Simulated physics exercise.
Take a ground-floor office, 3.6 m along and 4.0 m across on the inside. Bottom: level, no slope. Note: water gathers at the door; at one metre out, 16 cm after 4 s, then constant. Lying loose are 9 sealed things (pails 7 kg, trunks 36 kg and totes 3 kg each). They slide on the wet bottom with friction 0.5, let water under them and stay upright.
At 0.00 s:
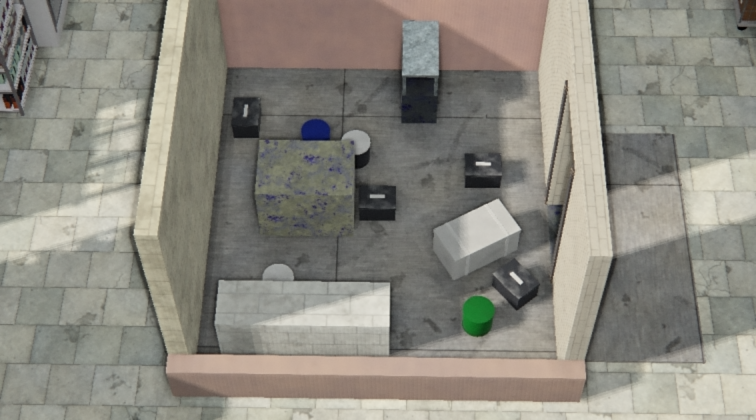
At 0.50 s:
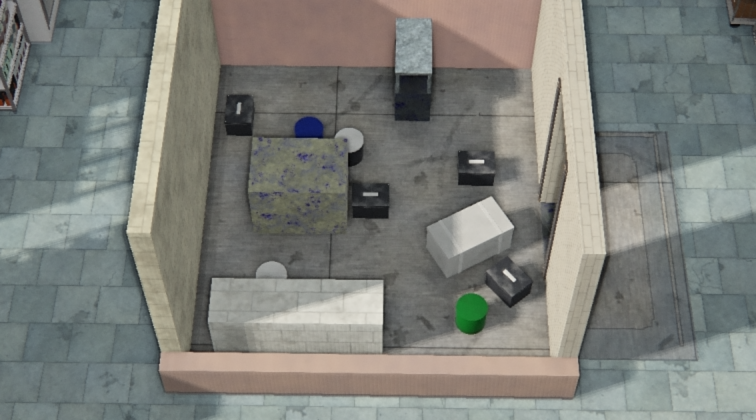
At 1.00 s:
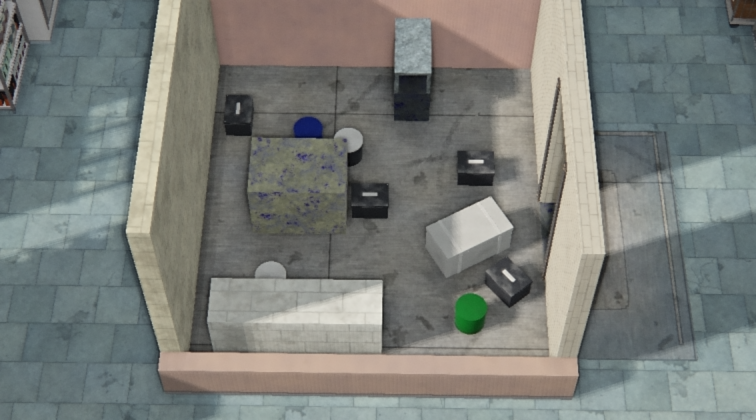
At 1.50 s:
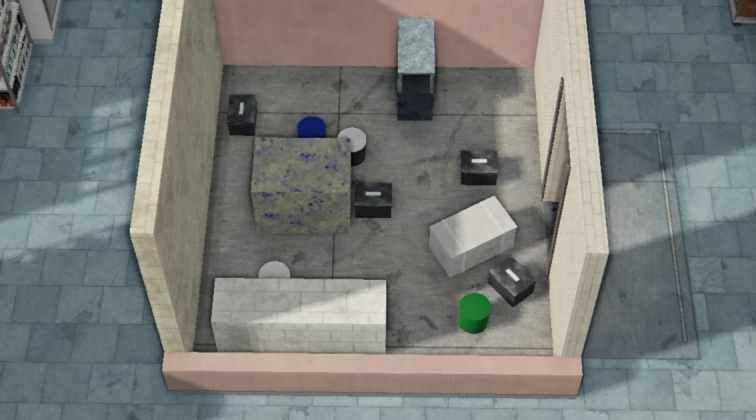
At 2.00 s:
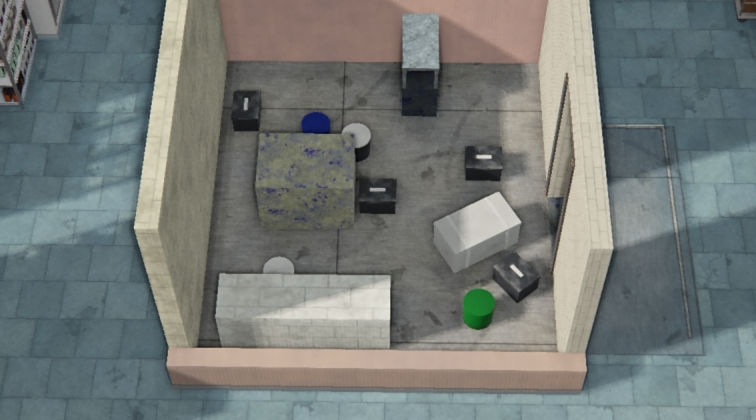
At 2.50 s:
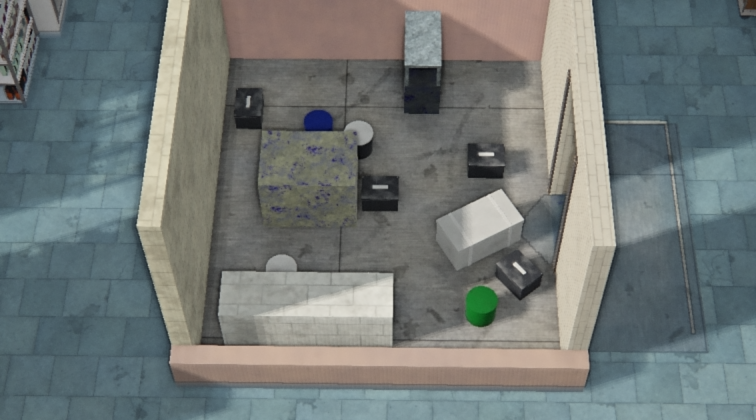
Water beginning to show faintly by the doorway of a roofless room, where boxes, a green pail and a blue pail stay still.
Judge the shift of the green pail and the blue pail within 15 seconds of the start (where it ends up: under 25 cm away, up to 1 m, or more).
The green pail shifts slightly, the blue pail remains where it was.
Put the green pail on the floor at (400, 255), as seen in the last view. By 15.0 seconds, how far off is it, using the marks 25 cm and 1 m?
Outcome - it barely budges.
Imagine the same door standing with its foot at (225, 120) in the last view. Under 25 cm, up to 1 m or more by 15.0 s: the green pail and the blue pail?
The green pail remains where it was, while the blue pail covers a long distance.
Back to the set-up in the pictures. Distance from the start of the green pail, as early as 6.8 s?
Roughly 10 cm by then.
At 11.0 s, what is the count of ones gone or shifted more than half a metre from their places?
The answer is 3.
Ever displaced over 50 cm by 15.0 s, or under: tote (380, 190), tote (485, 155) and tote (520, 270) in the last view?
Order as asked: Above, above, above.
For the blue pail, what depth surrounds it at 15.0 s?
Depth: About 9 cm.
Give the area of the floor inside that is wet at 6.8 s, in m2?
About 10.0 m2.
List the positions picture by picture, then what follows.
In the first picture, the green pail at (479, 309), on the bottom; the blue pail at (316, 130), on the bottom; water covers 0.0 m2; 0 of 9 have shifted.
In the second picture, the green pail at (472, 307) rests on the ground; the blue pail at (309, 128) rests on the ground; 0.0 m2 under water; 0 of 9 have shifted.
In the third picture, the green pail at (471, 307) rests on the ground; the blue pail at (308, 128), on the bottom; water covers 0.0 m2; 0 of 9 have shifted.
In the fourth picture, the green pail at (475, 307) rests on the ground; the blue pail at (311, 128), on the bottom; water covers 0.0 m2; 0 of 9 have shifted.
In the fifth picture, the green pail at (479, 302) rests on the ground; the blue pail at (316, 124), on the bottom; 0.0 m2 under water; 0 of 9 have shifted.
In the sixth picture, the green pail at (482, 300), on the bottom; the blue pail at (318, 121), on the bottom; 0.2 m2 under water; 0 of 9 have shifted.
After 3.5 s the green pail is near (482, 300), 0.0 m from its start, aground; the blue pail is near (318, 121), 0.0 m from its start, aground; 0 afloat.
After 6.8 s the green pail is near (479, 306), 0.1 m from its start, aground; the blue pail is near (318, 121), 0.0 m from its start, aground; 2 afloat.
After 11.0 s the green pail is near (474, 334), 0.4 m from its start, aground; the blue pail is near (318, 121), 0.0 m from its start, aground; 4 afloat.
After 15.0 s the green pail is near (532, 305), 0.5 m from its start, afloat; the blue pail is near (315, 121), 0.0 m from its start, afloat; 6 afloat.
